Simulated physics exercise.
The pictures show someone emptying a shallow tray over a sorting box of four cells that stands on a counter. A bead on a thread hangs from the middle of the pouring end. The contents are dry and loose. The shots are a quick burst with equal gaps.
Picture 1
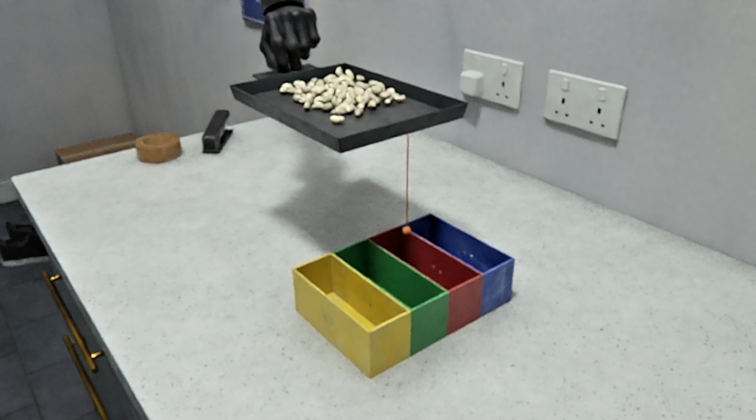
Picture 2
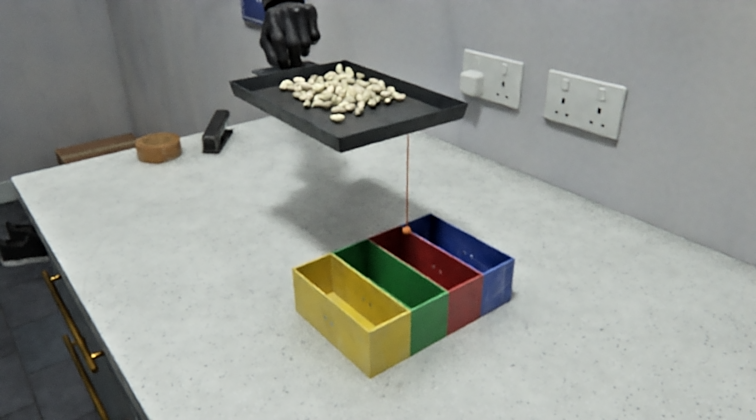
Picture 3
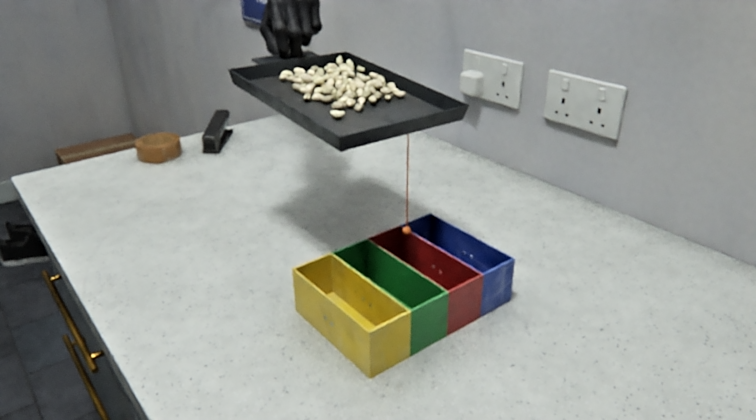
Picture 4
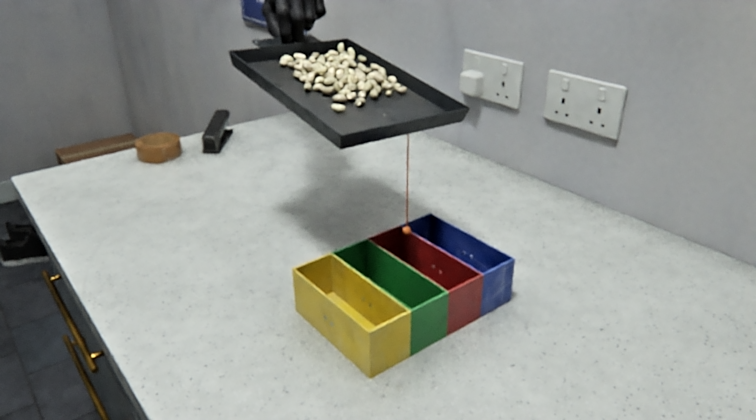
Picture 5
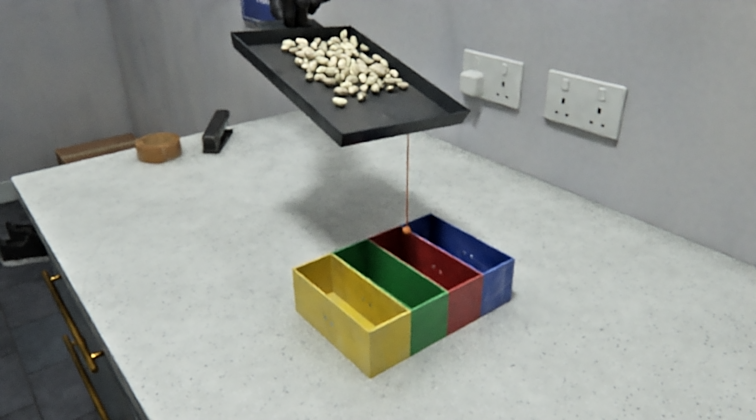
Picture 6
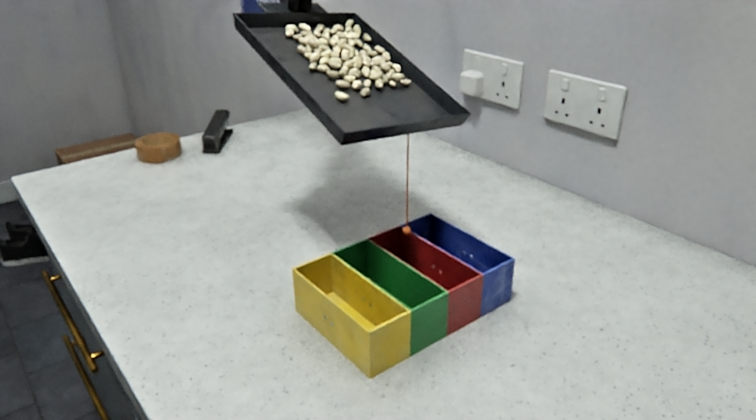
A dark tray of white beans tilts steadily toward its front edge above four coloured cells.
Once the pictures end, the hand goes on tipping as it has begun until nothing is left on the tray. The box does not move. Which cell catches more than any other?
The blue one ends fullest.
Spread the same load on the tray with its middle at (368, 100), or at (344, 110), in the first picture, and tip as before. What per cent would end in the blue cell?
About 40 and 40 per cent.
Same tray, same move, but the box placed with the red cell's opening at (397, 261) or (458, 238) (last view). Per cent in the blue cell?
Near 20 % and 40 %.
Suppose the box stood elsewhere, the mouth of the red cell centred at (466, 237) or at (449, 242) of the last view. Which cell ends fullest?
First the cell in red, then blue.
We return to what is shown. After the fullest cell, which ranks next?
In second place: The red cell.
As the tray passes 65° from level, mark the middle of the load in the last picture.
At about (431, 105).
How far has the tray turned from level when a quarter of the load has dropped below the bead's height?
Near 100 degrees.
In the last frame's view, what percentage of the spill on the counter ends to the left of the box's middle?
It comes to 0 per cent or so.
Soon after the last picture, tray tipped steeply; nearly all on the tray; a stray few falling or outside the box.
A little later, tray tipped past a quarter turn; about a third on the tray; a small part in the blue cell; a small part in the red cell; about half falling or outside the box.
Later still, tray tipped past a quarter turn; about a quarter in the blue cell; a small part in the red cell; a stray few in the green cell; about half falling or outside the box.
At rest, tray tipped past a quarter turn; about a quarter in the blue cell; a small part in the red cell; a stray few in the green cell; none in the yellow cell; about half outside the box.
